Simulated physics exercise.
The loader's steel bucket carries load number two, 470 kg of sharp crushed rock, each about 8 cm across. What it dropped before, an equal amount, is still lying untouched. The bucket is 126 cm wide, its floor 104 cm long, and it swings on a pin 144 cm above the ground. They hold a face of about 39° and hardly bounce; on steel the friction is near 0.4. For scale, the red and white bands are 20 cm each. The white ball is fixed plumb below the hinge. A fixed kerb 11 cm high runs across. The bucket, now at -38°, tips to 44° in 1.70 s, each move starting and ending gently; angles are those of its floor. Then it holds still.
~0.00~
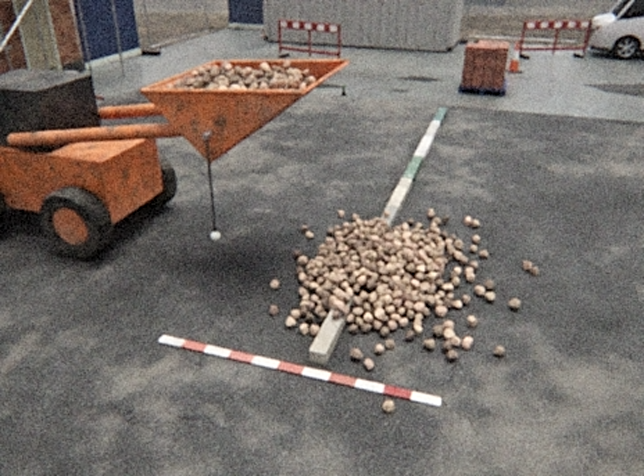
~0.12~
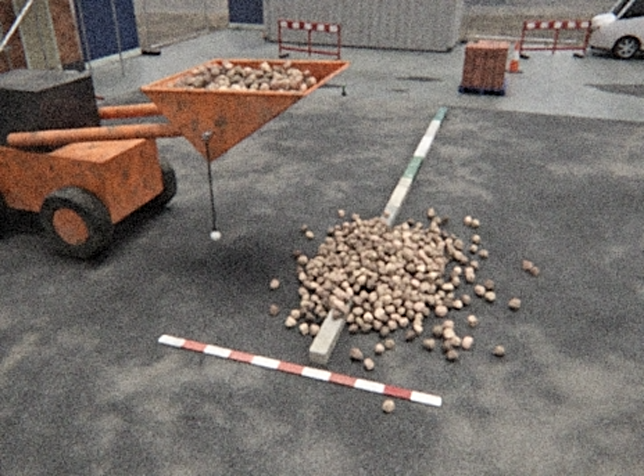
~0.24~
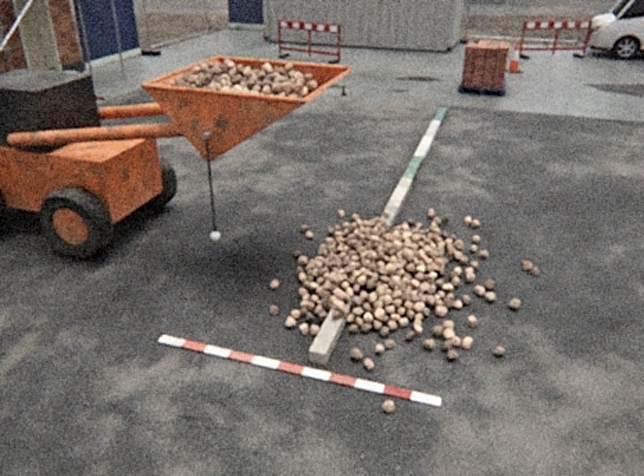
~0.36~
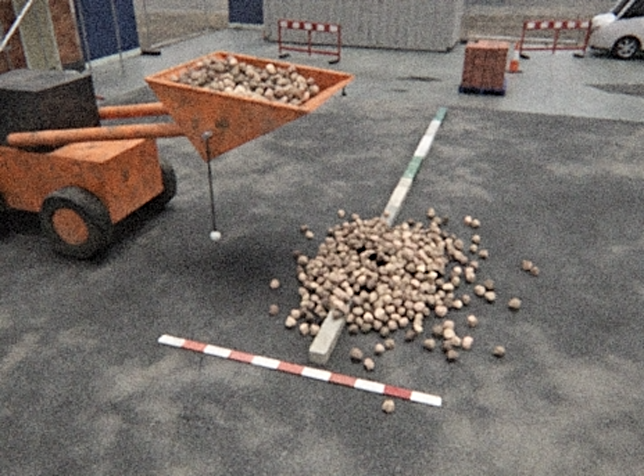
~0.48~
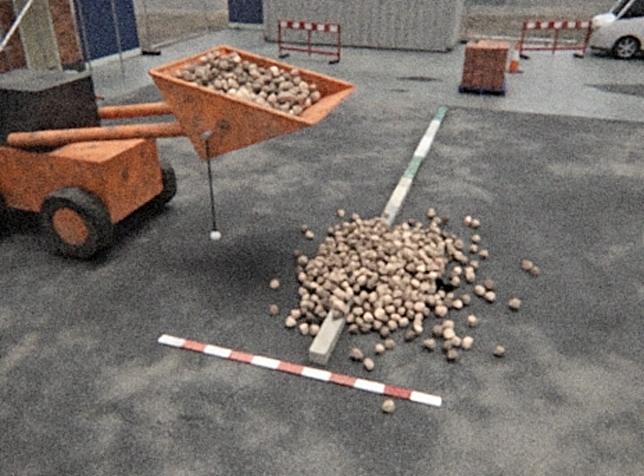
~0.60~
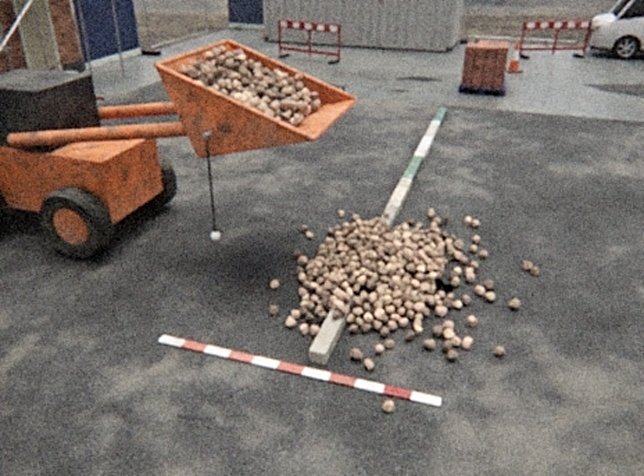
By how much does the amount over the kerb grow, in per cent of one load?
Roughly 9 per cent of a load more.
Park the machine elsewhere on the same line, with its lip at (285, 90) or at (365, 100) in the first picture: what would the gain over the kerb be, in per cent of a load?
First some 5, then 85 per cent.
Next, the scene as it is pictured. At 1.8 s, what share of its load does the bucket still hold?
About 40 per cent.
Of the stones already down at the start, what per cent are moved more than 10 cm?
About 5 per cent.
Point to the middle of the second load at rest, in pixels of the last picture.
Near (330, 252).
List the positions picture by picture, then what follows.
In the first frame, the bucket is at -38°, its lip at (302, 93); the top of the load is at (245, 70). The earlier load is highest near (380, 239), 28 cm above ground level, 37 % on this side of the kerb, 63 % over the kerb.
In the second frame, the bucket is at -37°, its lip at (303, 95); the top of the load is at (245, 69); the stones move at 0.1 m/s on average.
The third frame shows lip at (306, 101), floor tilted -34°, highest stones at (227, 68); the stones move at 0.2 m/s on average.
The fourth frame shows lip at (309, 112), floor tilted -28°, highest stones at (215, 64); the stones move at 0.2 m/s on average.
The fifth frame shows lip at (312, 124), floor tilted -22°, highest stones at (217, 60); the stones move at 0.3 m/s on average.
The sixth frame shows lip at (314, 139), floor tilted -15°, highest stones at (222, 56); the stones move at 0.3 m/s on average.
After 1.3 s the floor is at 31°; in per cent of one load, 99 in the bucket, 38 on this side of the kerb, 63 over the kerb; the foremost stones are at (502, 296).
After 1.8 s the floor is at 44°; in per cent of one load, 39 in the bucket, 98 on this side of the kerb, 63 over the kerb; the foremost stones are at (502, 296).
After 2.2 s the floor is at 44°; in per cent of one load, 4 in the bucket, 127 on this side of the kerb, 69 over the kerb; the foremost stones are at (502, 296).
After 4.9 s the floor is at 44°; in per cent of one load, 0 in the bucket, 128 on this side of the kerb, 72 over the kerb; the foremost stones are at (502, 296). Net gain over the kerb, 9.
